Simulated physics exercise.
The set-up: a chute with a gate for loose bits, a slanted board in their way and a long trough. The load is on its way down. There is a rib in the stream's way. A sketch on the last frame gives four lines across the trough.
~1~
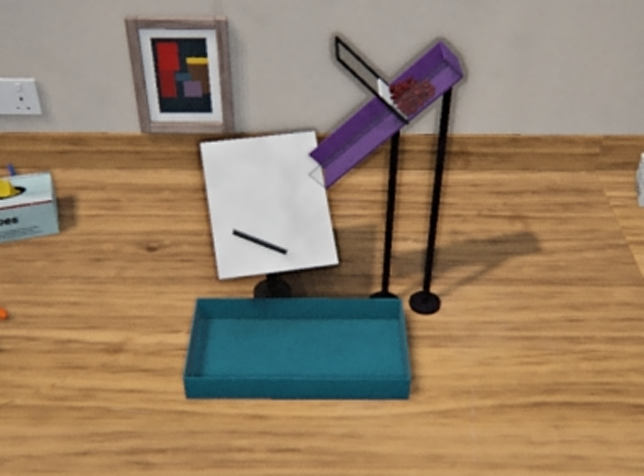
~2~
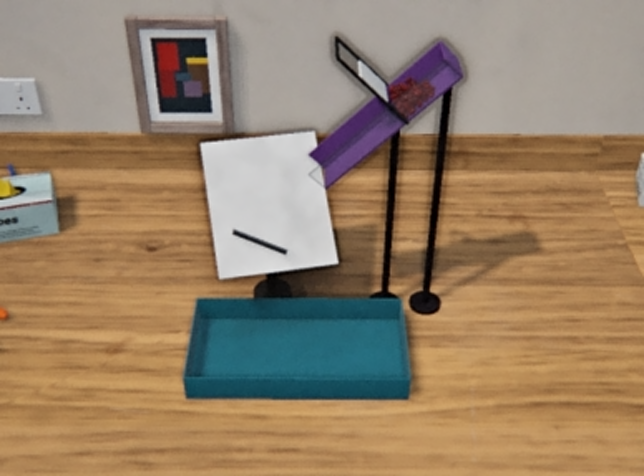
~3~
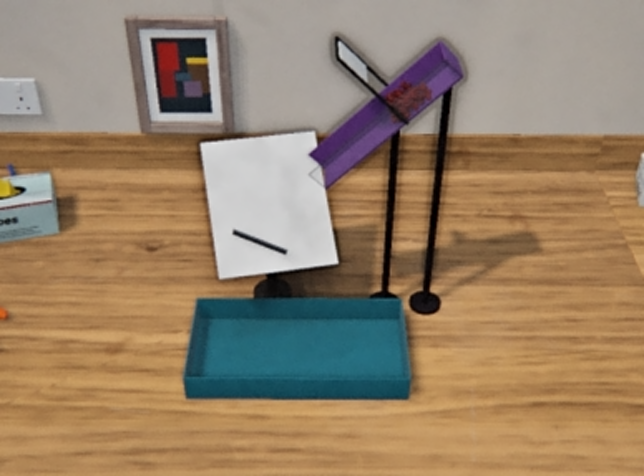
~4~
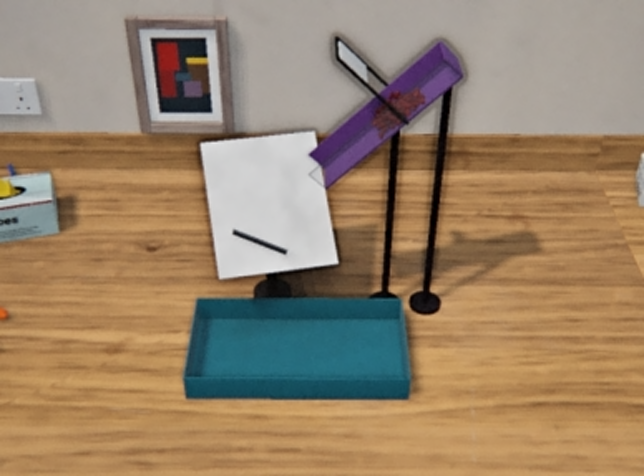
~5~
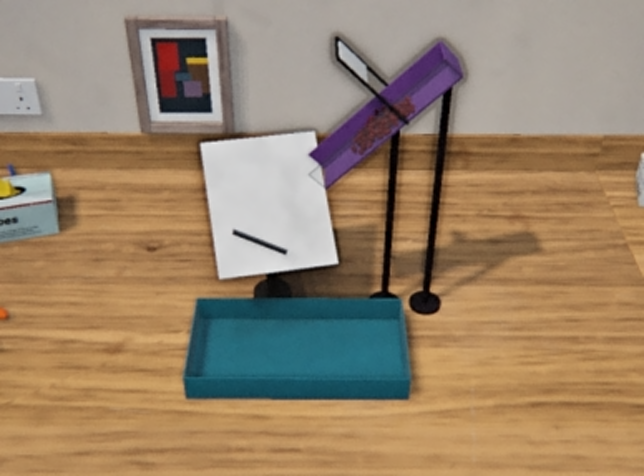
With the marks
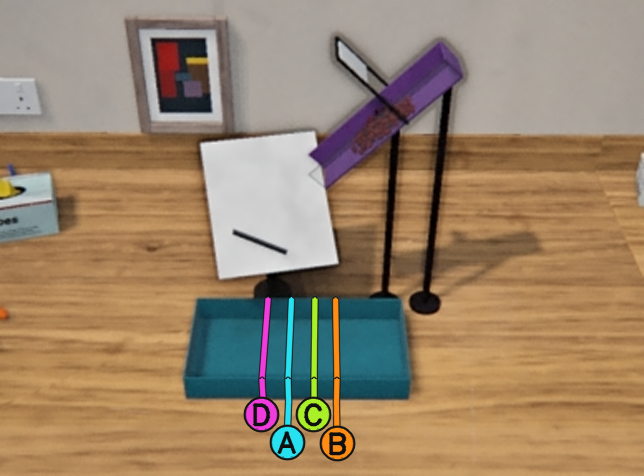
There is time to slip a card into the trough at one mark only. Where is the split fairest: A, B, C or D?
Use line C.
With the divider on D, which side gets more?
Right.
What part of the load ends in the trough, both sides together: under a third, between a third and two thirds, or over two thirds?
About that: Between a third and two thirds.
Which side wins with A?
Right.
On the marked copy, line A crosses the front rim at (288, 378); line B crosses the front rim at (336, 378); line C crosses the front rim at (314, 378); line D crosses the front rim at (262, 378).
If A is chosen, of what is caught, about a tenth on the left of the divider, the larger part on the right.
If B is chosen, of what is caught, the larger part on the left of the divider, about a tenth on the right.
If C is chosen, of what is caught, roughly half on the left of the divider, roughly half on the right.
If D is chosen, of what is caught, about a tenth on the left of the divider, almost all on the right.
